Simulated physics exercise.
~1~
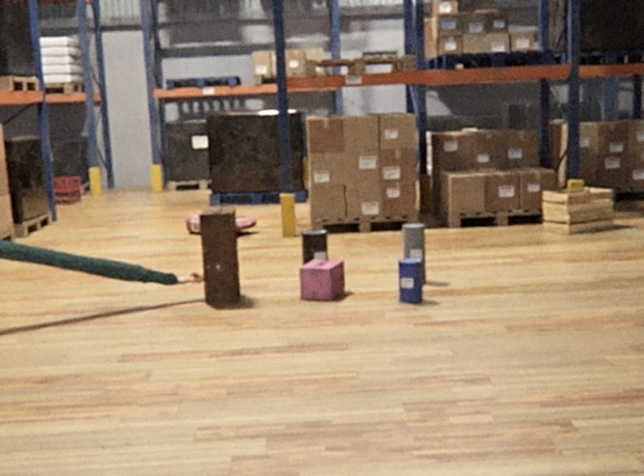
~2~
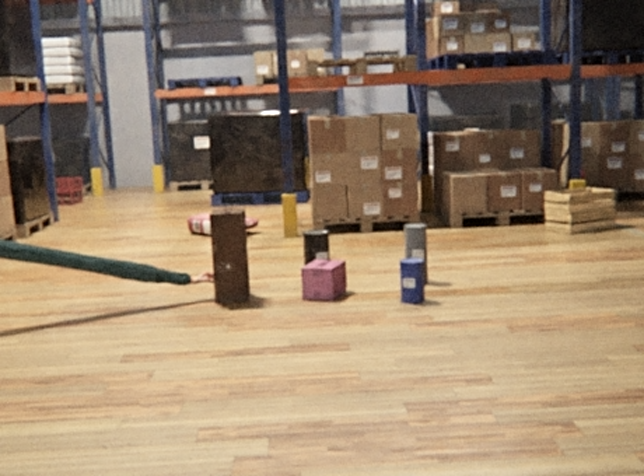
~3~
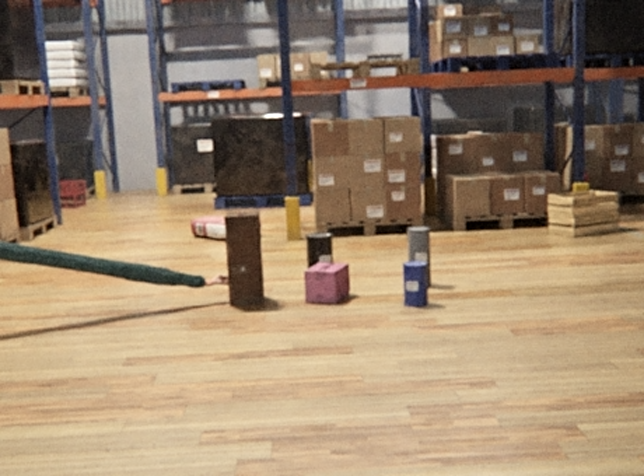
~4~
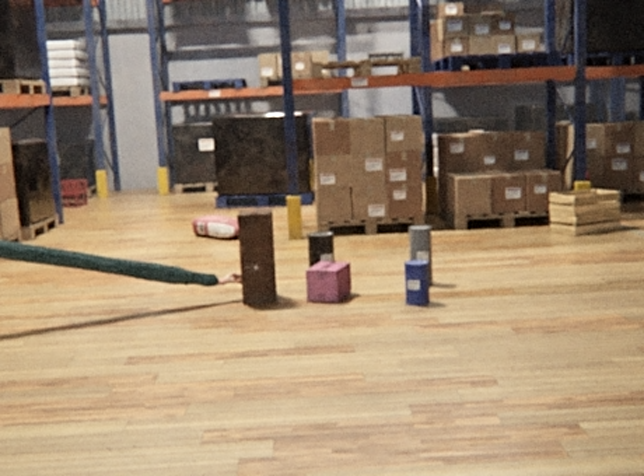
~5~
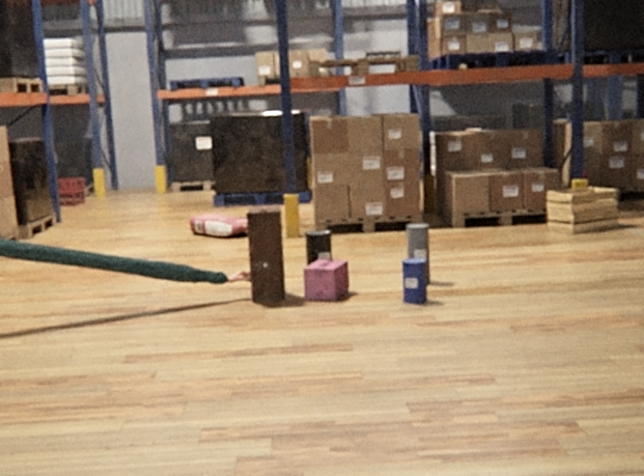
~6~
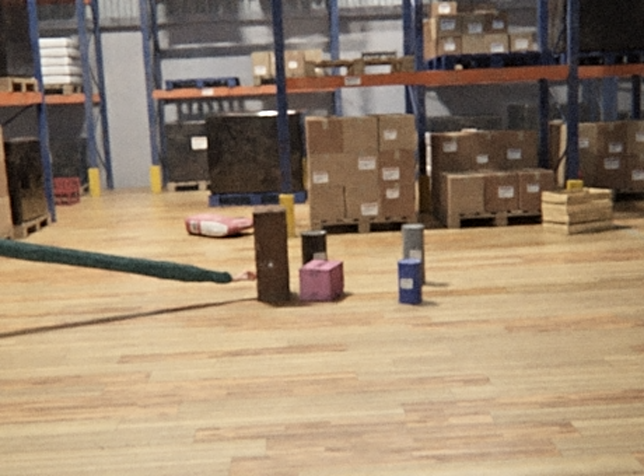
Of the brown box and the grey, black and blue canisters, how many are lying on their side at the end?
None of them are lying on their side at the end. The brown box and the three canisters are all still standing upright.
